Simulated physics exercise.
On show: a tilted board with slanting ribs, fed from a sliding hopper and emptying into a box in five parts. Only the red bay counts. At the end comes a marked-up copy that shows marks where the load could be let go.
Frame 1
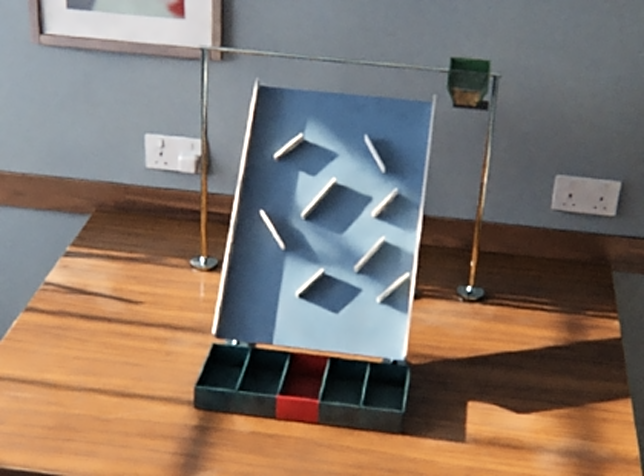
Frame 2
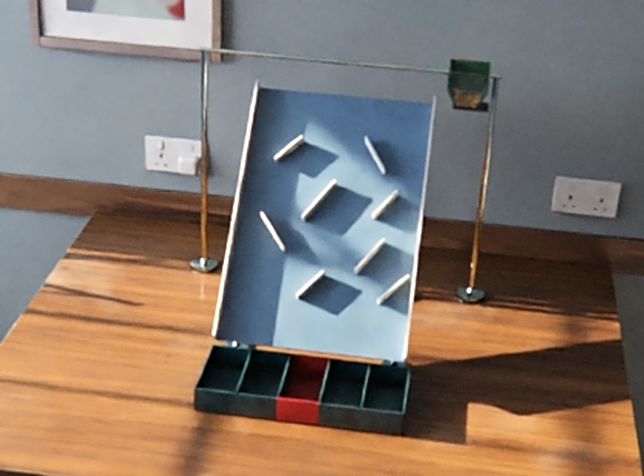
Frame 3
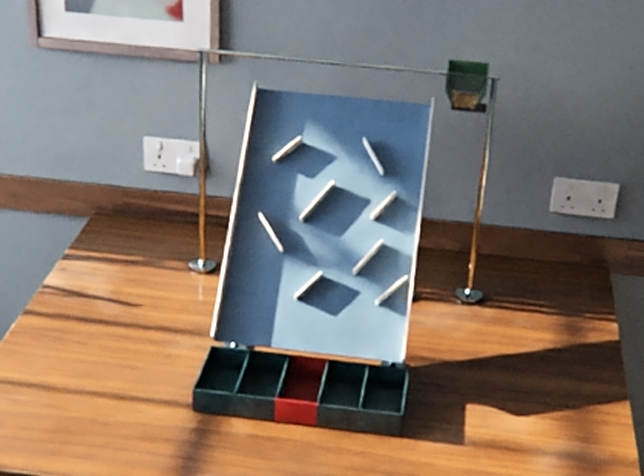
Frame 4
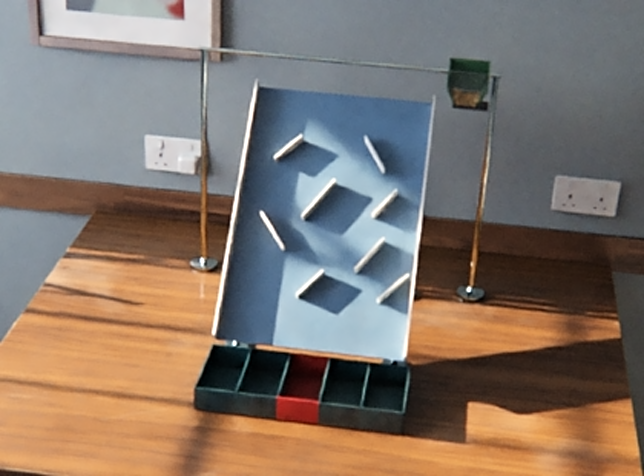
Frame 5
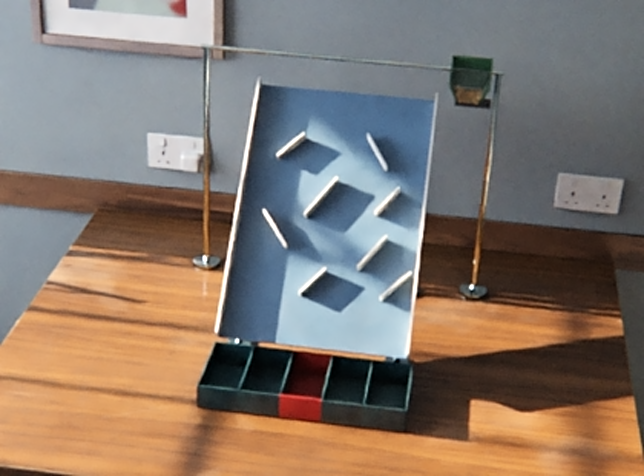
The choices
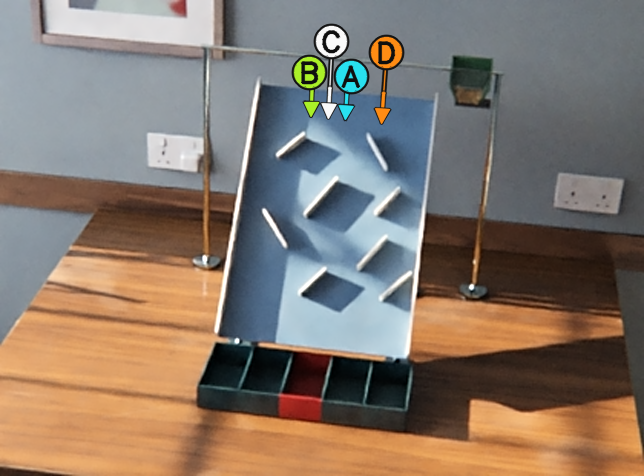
On a wooden table by a grey wall, a tilted blue board with slanting white ribs stood above a dark box with a red middle section, and nothing moved except the view shaking slightly.
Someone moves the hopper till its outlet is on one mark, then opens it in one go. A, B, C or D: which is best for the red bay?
The best mark is D.
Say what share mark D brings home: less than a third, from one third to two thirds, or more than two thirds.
From one third to two thirds.
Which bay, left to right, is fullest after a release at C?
The second from the left.
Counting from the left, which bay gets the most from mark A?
The second from the left.
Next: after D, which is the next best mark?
The answer is A.
On the marked copy, mark A meets the board at (345, 114); mark B meets the board at (311, 111); mark C meets the board at (328, 113); mark D meets the board at (381, 118).
If A is chosen, about a quarter in the red bay, most in other bays.
If B is chosen, none in the red bay, all in other bays.
If C is chosen, a small part in the red bay, nearly all in other bays.
If D is chosen, about a third in the red bay, about half in other bays, a small part held on the board.
